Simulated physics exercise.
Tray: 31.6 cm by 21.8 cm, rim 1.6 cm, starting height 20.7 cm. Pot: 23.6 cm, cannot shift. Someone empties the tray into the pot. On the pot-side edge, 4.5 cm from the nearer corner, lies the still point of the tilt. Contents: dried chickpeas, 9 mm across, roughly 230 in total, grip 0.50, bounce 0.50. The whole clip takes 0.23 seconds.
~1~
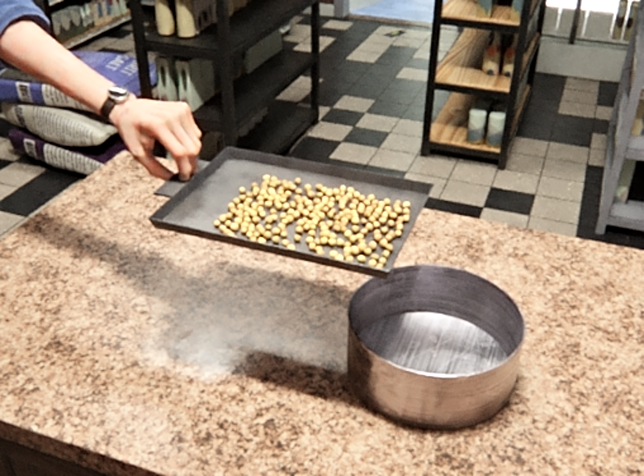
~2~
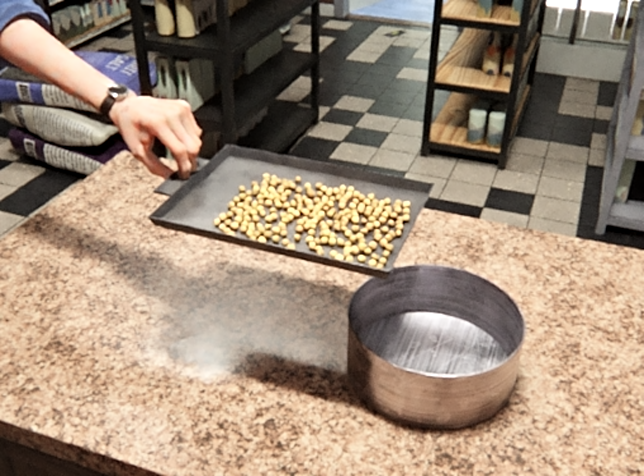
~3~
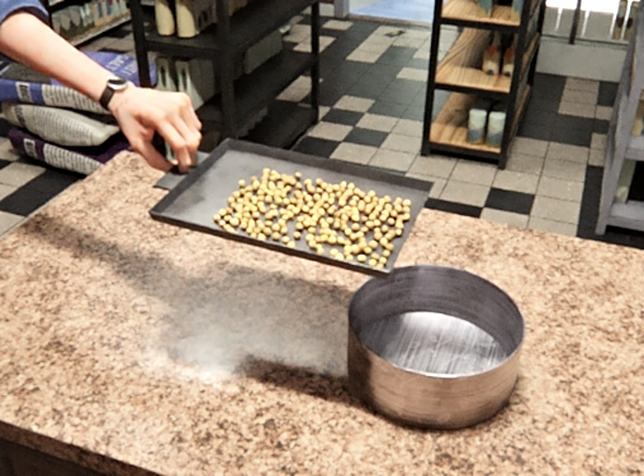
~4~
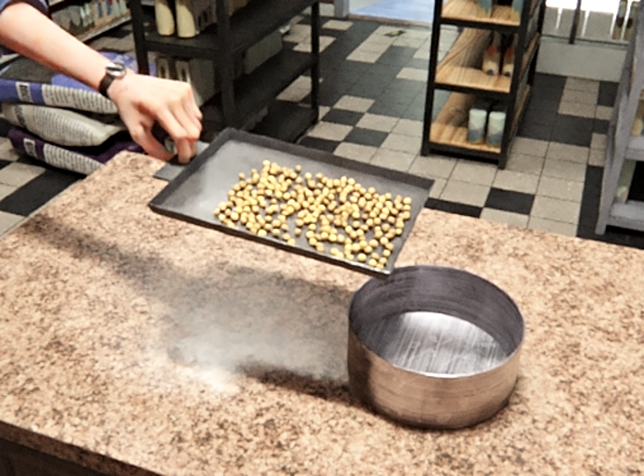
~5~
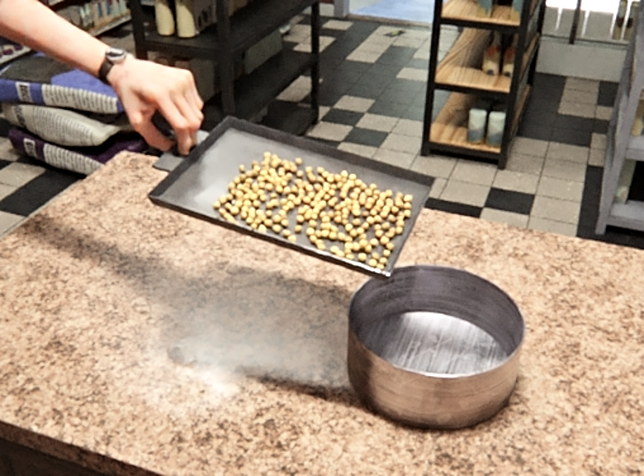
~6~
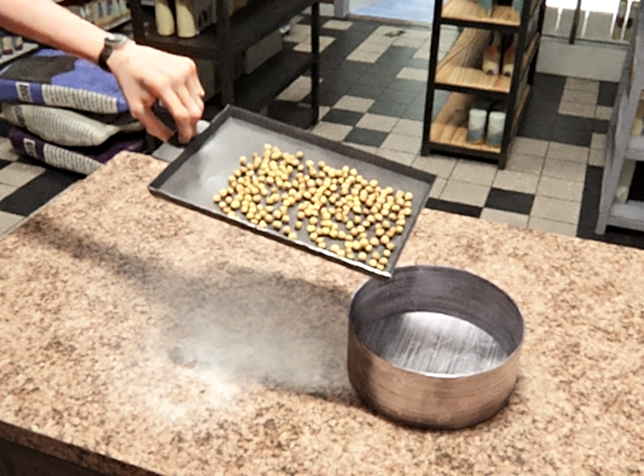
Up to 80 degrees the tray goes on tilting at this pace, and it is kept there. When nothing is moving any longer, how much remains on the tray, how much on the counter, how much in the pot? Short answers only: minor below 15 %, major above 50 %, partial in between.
Tray: Most likely a tiny share ends up there; counter: Most likely a good portion ends up there; pot: Most likely the lion's share ends up there.
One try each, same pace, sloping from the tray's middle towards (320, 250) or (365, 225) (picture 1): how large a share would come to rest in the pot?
I'd put it at about 35 per cent for the first tilt and about 75 per cent for the second.
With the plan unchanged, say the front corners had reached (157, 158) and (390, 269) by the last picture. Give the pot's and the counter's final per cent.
Final per cent - pot 65, counter 5.
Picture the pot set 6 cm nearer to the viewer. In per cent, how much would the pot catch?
In that case about 95 percent would end up there.
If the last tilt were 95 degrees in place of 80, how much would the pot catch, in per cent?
You'd end up with some 70 % in the pot.
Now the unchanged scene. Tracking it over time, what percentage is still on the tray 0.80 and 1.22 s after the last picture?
In order, near 95 and near 80.
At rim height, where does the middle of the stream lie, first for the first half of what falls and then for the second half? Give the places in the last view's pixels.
(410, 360) or so first, later (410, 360).
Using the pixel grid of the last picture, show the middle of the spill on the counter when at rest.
(416, 461).
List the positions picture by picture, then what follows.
The first picture shows tray tilt 0 degrees, front corners at (153, 217) and (386, 268); middle of the pieces at (313, 216); pot at (436, 314).
The second picture shows tray tilt 1 degrees, front corners at (153, 215) and (386, 268); middle of the pieces at (313, 216).
The third picture shows tray tilt 2 degrees, front corners at (153, 210) and (387, 269); middle of the pieces at (313, 213).
The fourth picture shows tray tilt 5 degrees, front corners at (152, 202) and (387, 270), lowest corner right front; middle of the pieces at (313, 209).
The fifth picture shows tray tilt 8 degrees, front corners at (152, 194) and (387, 271), lowest corner right front; middle of the pieces at (314, 204).
The sixth picture shows tray tilt 11 degrees, front corners at (152, 186) and (388, 272), lowest corner right front; middle of the pieces at (315, 200); pot at (436, 314).
Then, 0.48 s after the last picture, tilt 44 degrees; the tray holds 100 %, the pot 0 %.
Then, 0.80 s after the last picture, tilt 66 degrees; the tray holds 95 %, the pot 0 %.
Then, 1.22 s after the last picture, tilt 80 degrees; the tray holds 80 %, the pot 5 %.
In the end, tray 5 %, counter 30 %, pot 65 %.
